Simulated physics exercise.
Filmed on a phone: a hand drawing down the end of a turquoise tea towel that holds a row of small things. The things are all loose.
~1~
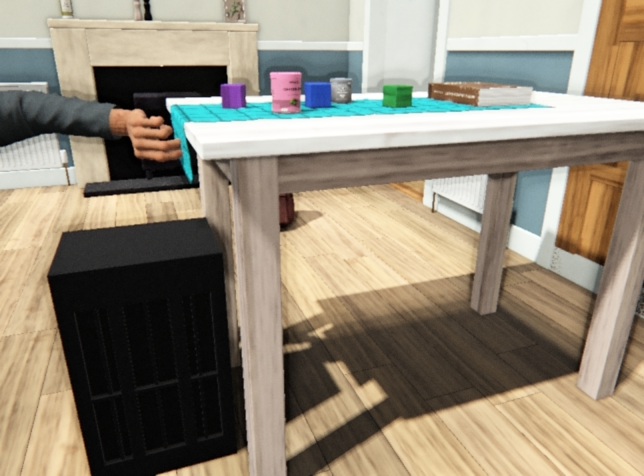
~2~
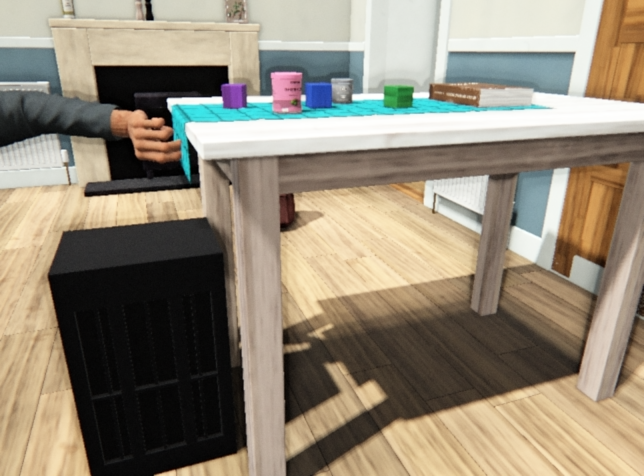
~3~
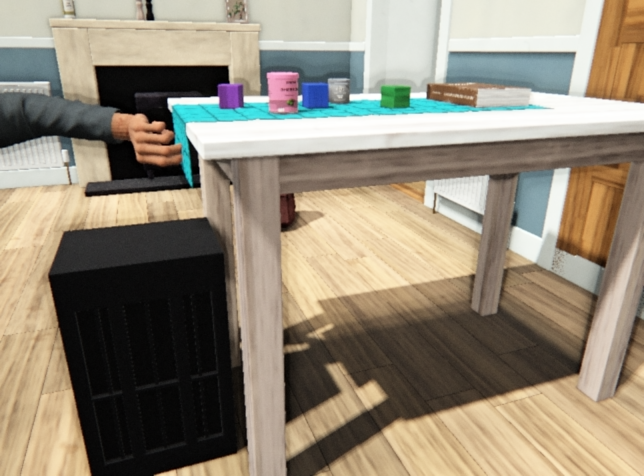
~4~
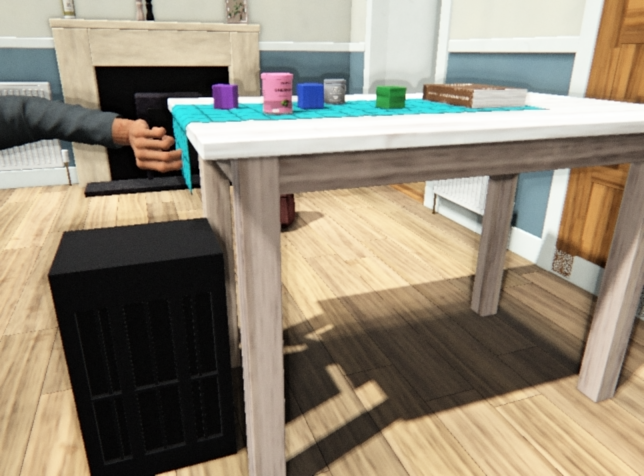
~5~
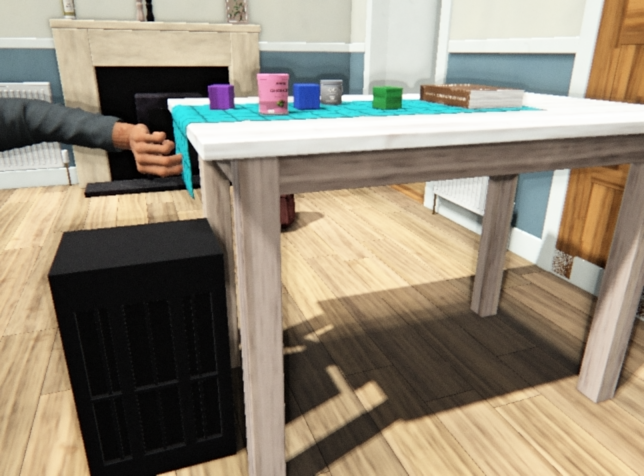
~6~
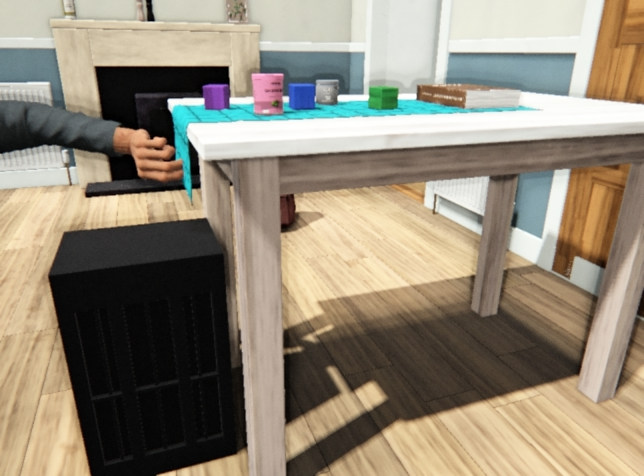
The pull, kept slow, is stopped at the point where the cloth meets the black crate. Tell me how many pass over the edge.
I'd say the tally of dropped things is a lone one in the end.
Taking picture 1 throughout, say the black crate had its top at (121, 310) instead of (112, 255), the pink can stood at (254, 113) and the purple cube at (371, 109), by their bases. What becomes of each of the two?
Outcome for the pink can: It is lost. Outcome for the purple cube: It stays.
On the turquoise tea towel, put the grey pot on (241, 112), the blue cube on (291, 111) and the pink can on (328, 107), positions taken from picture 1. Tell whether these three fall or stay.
Of these three, the grey pot takes a tumble, the blue cube rides it out, the pink can rides it out.
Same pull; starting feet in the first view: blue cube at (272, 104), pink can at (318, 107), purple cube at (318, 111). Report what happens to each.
Short version: Blue cube stays, pink can stays, purple cube stays.
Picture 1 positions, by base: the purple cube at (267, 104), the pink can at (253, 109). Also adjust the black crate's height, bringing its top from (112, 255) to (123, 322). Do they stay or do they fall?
Purple cube: Lost; pink can: Lost.
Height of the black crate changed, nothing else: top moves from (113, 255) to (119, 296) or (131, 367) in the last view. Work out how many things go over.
You'd get 2 and then 4.
Soon after, hem near (187, 216); all still up.
After that, hem on the crate; purple cube gone.
In the end, hem on the crate; purple cube gone. Over the edge go one.
